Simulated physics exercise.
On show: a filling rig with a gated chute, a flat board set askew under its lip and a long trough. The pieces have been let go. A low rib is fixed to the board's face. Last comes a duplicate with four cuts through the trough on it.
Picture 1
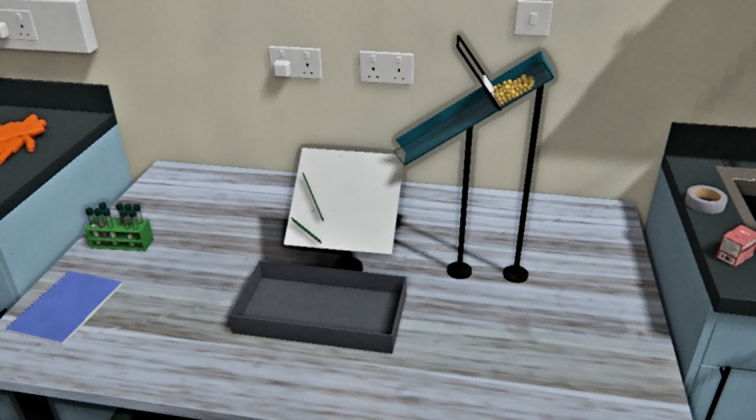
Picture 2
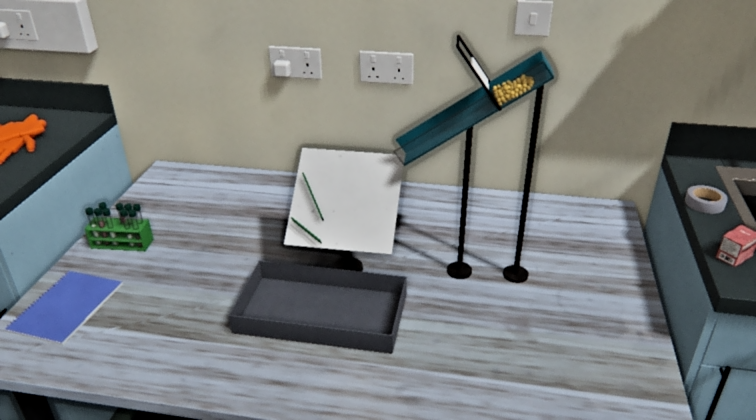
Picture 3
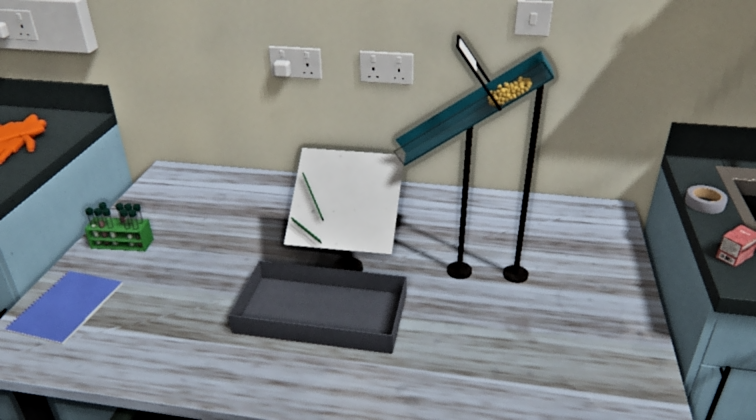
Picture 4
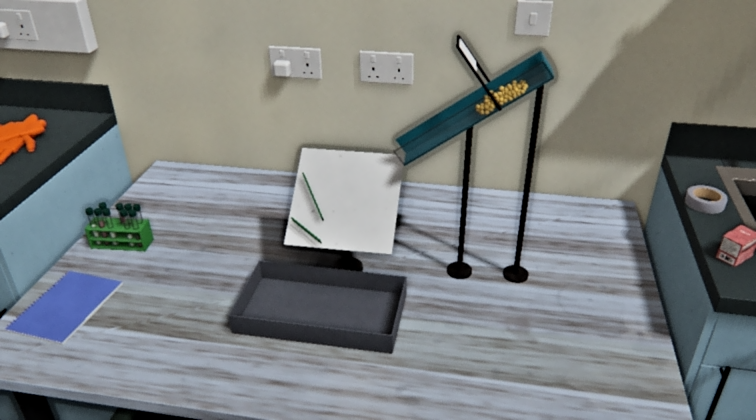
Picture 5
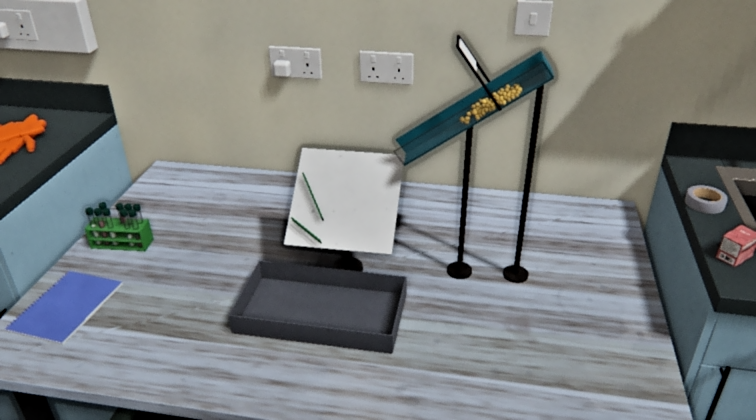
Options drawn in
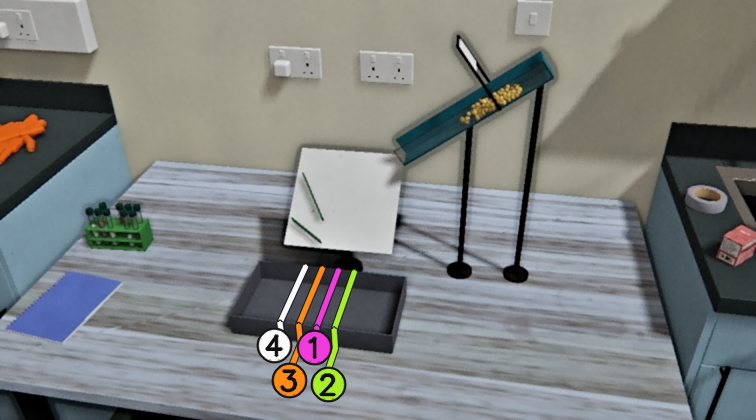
A teal chute on black stands held yellow corn balls above a tilted white board and an empty dark tray, then the balls began sliding past the gate and spread a short way down the slope.
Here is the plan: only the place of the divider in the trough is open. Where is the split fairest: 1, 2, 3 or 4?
The best line is 1.
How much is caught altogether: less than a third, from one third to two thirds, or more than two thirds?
It is more than two thirds.
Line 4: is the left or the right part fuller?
More lands on the right.
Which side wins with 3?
Right.
On the marked copy, line 1 crosses the front rim at (316, 326); line 2 crosses the front rim at (334, 328); line 3 crosses the front rim at (298, 324); line 4 crosses the front rim at (280, 322).
With 1, of what is caught, about half on the left of the divider, about half on the right.
With 2, of what is caught, nearly all on the left of the divider, a small part on the right.
With 3, of what is caught, a small part on the left of the divider, nearly all on the right.
With 4, of what is caught, a stray few on the left of the divider, nearly all on the right.
